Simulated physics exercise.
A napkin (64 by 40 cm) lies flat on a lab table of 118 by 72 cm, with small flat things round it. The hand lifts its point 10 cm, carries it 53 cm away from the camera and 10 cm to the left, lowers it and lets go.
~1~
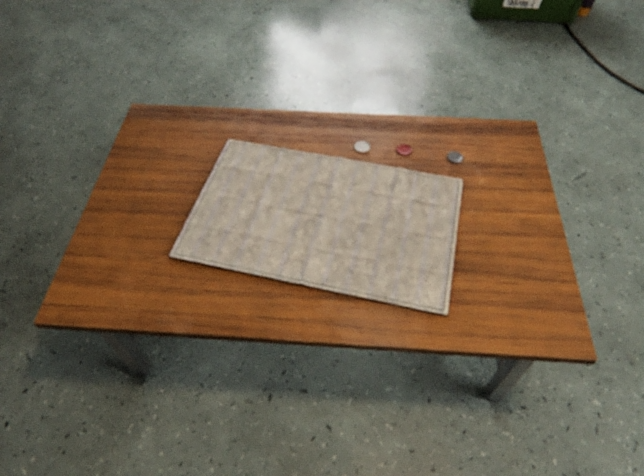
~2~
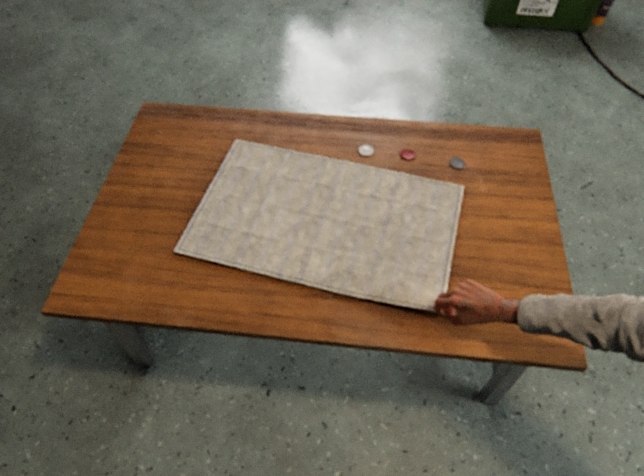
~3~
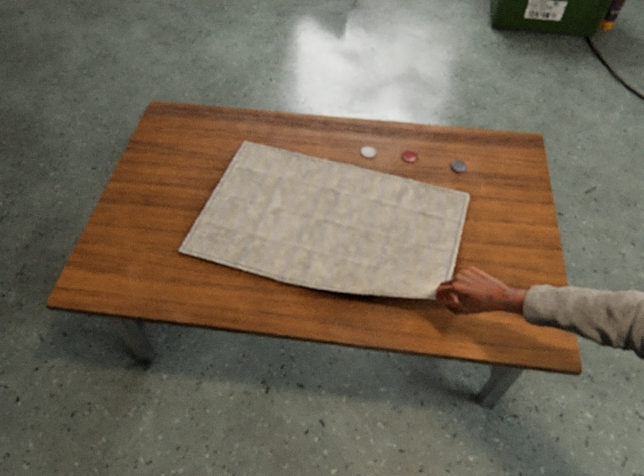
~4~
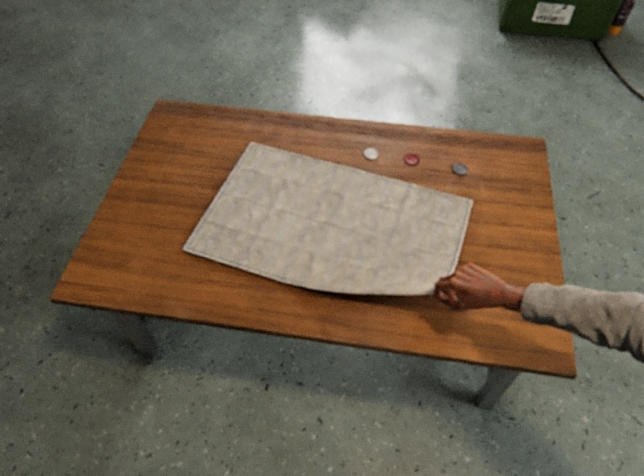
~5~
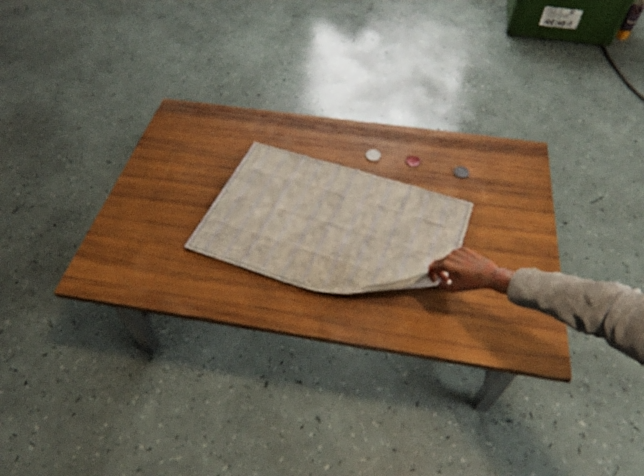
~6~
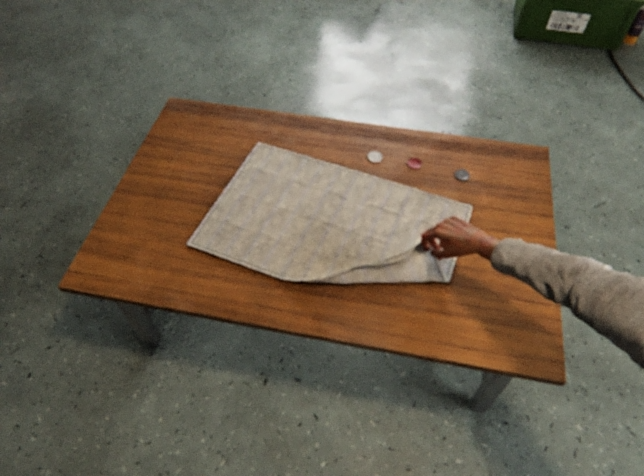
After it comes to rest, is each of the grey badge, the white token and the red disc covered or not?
The grey badge remains in the open, the white token gets covered, the red disc vanishes under it.
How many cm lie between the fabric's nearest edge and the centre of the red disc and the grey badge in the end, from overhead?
About 3 cm, 7 cm.
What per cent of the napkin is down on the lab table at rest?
About 65 %.
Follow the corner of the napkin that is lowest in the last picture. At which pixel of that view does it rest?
Near (408, 138).
Next, 70 % of it is down, spanning 70 by 39 cm, above no small thing.
Then, 55 % of it is down, spanning 71 by 35 cm, above red disc.
After that, 55 % of it is down, spanning 71 by 37 cm, above red disc, white token.
Later, 65 % of it is down, spanning 71 by 37 cm, above red disc, white token.
At the end, 65 % of it is down, spanning 71 by 41 cm, above red disc, white token.
